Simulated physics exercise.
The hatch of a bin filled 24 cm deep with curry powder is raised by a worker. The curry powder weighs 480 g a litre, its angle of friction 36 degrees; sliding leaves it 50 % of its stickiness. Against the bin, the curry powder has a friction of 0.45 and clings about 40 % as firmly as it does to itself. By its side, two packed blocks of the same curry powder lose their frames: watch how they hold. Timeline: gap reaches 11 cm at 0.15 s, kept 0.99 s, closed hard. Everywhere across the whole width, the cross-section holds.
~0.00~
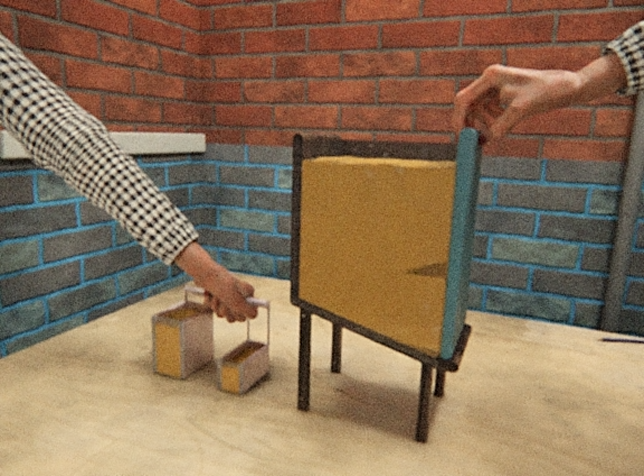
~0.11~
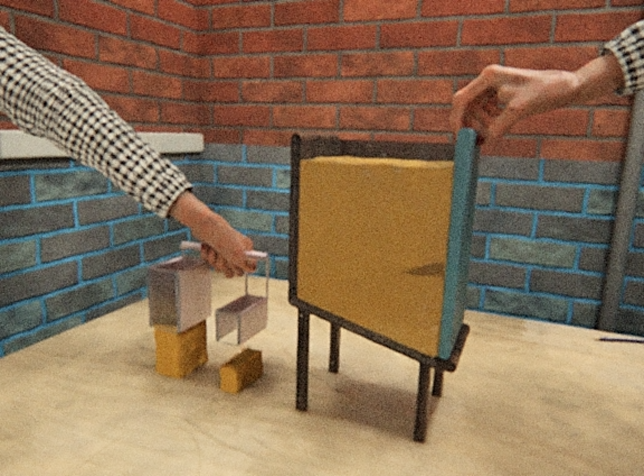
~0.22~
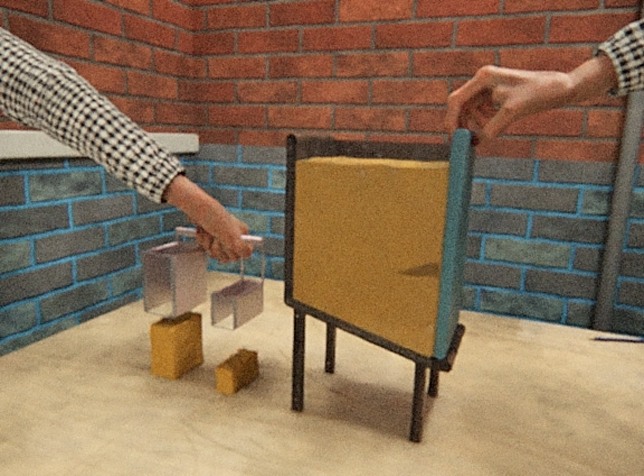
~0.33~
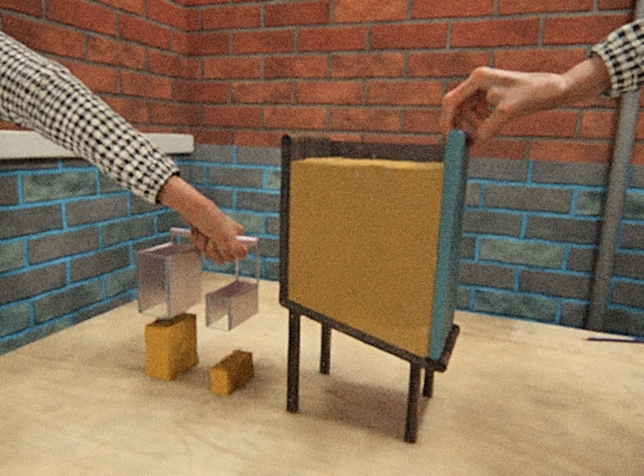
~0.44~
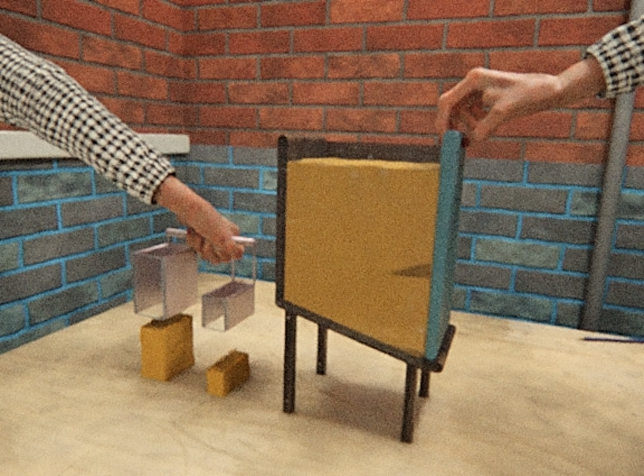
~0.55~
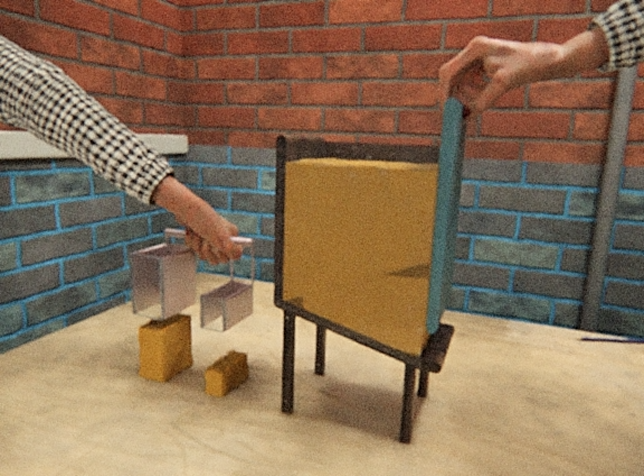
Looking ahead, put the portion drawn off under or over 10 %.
I'd say the figure is shy of 10 %.
After 0.82 s, the hatch is 11 cm open and 0 % is out.
After 1.14 s, the hatch is 11 cm open and 0 % is out.
After 1.46 s, the hatch is 11 cm open and 0 % is out.
After 1.78 s, the hatch is 3.0 cm open and 0 % is out.
After 2.18 s, at the end, the hatch is shut and 1 % is out.
